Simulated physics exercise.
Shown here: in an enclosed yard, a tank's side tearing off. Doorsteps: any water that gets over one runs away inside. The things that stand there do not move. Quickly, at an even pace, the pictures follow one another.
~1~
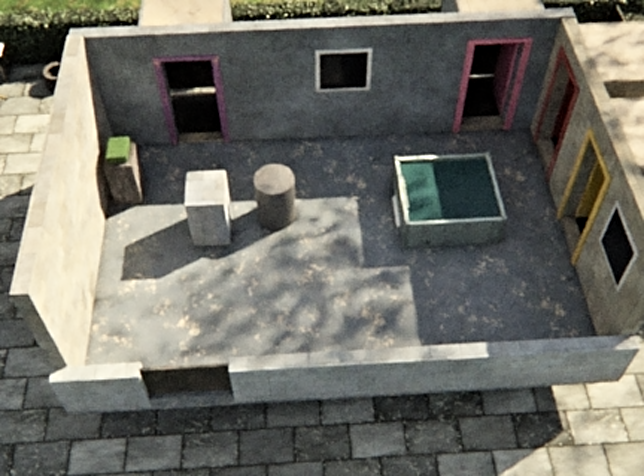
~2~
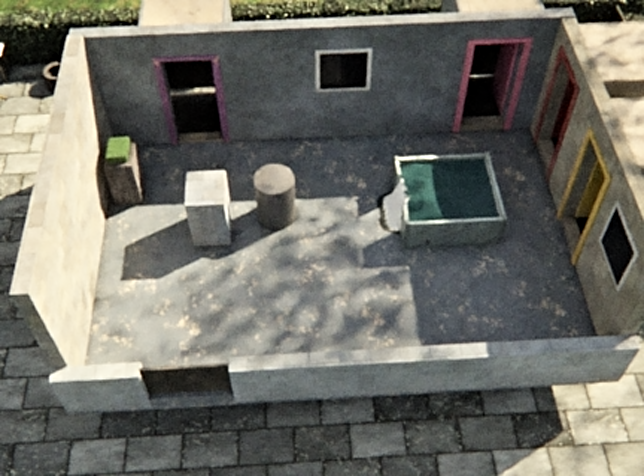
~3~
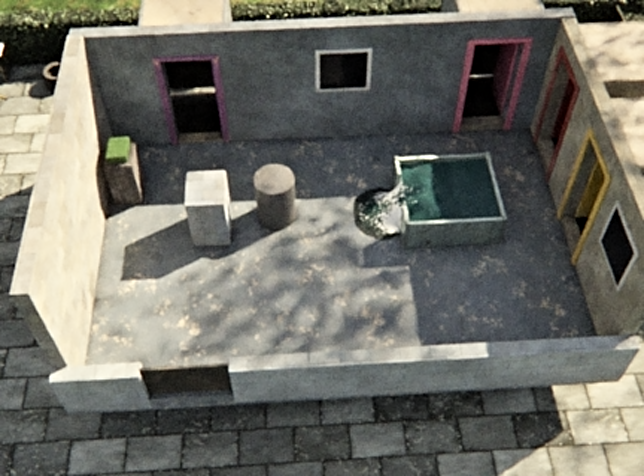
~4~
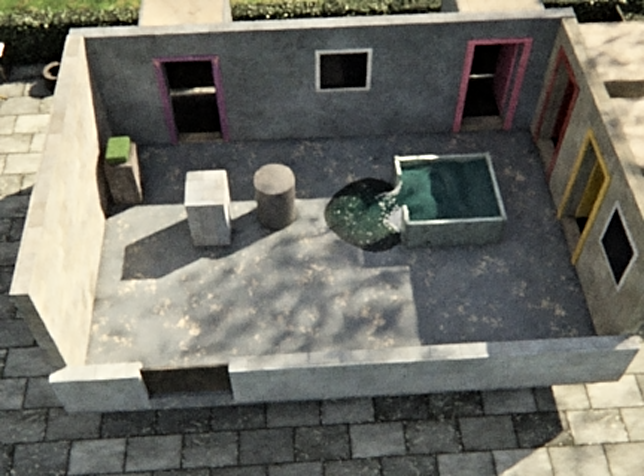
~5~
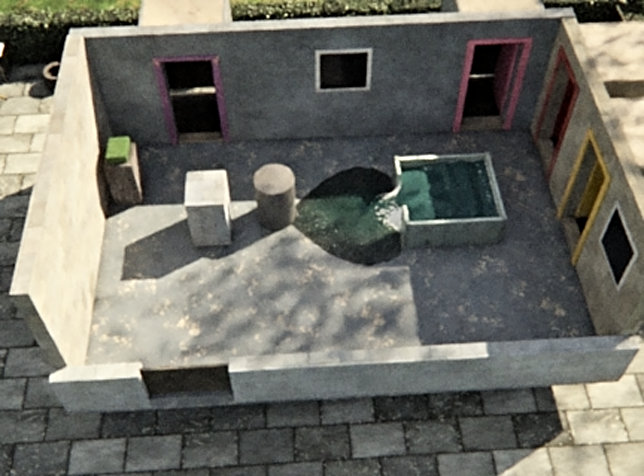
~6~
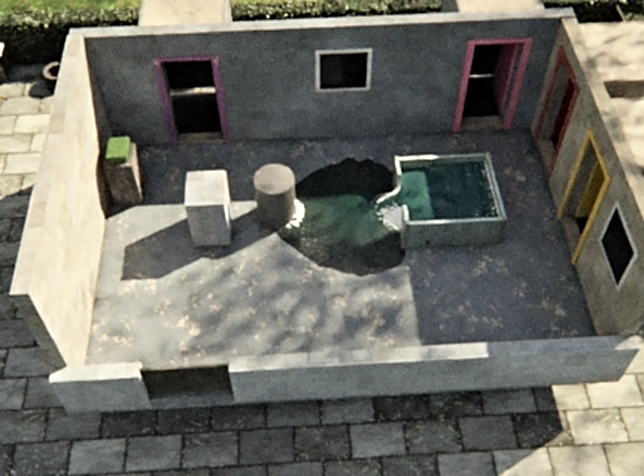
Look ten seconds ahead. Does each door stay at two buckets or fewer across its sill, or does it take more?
As I see it, the yellow door swallows an okay amount of water, the red door swallows an okay amount of water, the pink door swallows an okay amount of water, the purple door swallows too much water.
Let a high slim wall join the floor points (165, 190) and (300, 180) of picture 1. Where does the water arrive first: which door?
First comes the purple-painted one.
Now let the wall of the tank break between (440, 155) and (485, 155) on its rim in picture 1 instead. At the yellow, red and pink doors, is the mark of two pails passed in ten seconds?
Against the threshold, yellow misses it, red misses it, pink beats it.
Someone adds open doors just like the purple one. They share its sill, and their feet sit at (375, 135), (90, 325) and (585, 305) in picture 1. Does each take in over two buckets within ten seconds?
In order: Stays within it, tops the limit, stays within it.
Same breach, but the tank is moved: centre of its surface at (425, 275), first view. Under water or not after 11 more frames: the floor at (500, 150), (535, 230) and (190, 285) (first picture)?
Points in order: Not reached; not reached; inundated.
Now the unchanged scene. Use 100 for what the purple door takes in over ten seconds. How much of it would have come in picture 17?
Roughly 5 per cent.
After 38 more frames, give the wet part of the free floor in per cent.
Close to 55 in a hundred, I think.
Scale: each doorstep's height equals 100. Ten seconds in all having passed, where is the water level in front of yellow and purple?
Estimate, in order: 0 and 160 percent.
A moment on, water covers 20 % of the floor; the yellow door not reached, the red door not reached, the pink door not reached, the purple door not reached.
Next, water covers 40 % of the floor; the yellow door not reached, the red door not reached, the pink door not reached, the purple door under two buckets in.
Then, water covers 45 % of the floor; the yellow door not reached, the red door not reached, the pink door not reached, the purple door under two buckets in.
Later, water covers 55 % of the floor; the yellow door not reached, the red door not reached, the pink door not reached, the purple door over two buckets in.
In the end, water covers 70 % of the floor; the yellow door not reached, the red door wet at the sill, nothing in, the pink door wet at the sill, nothing in, the purple door over two buckets in.
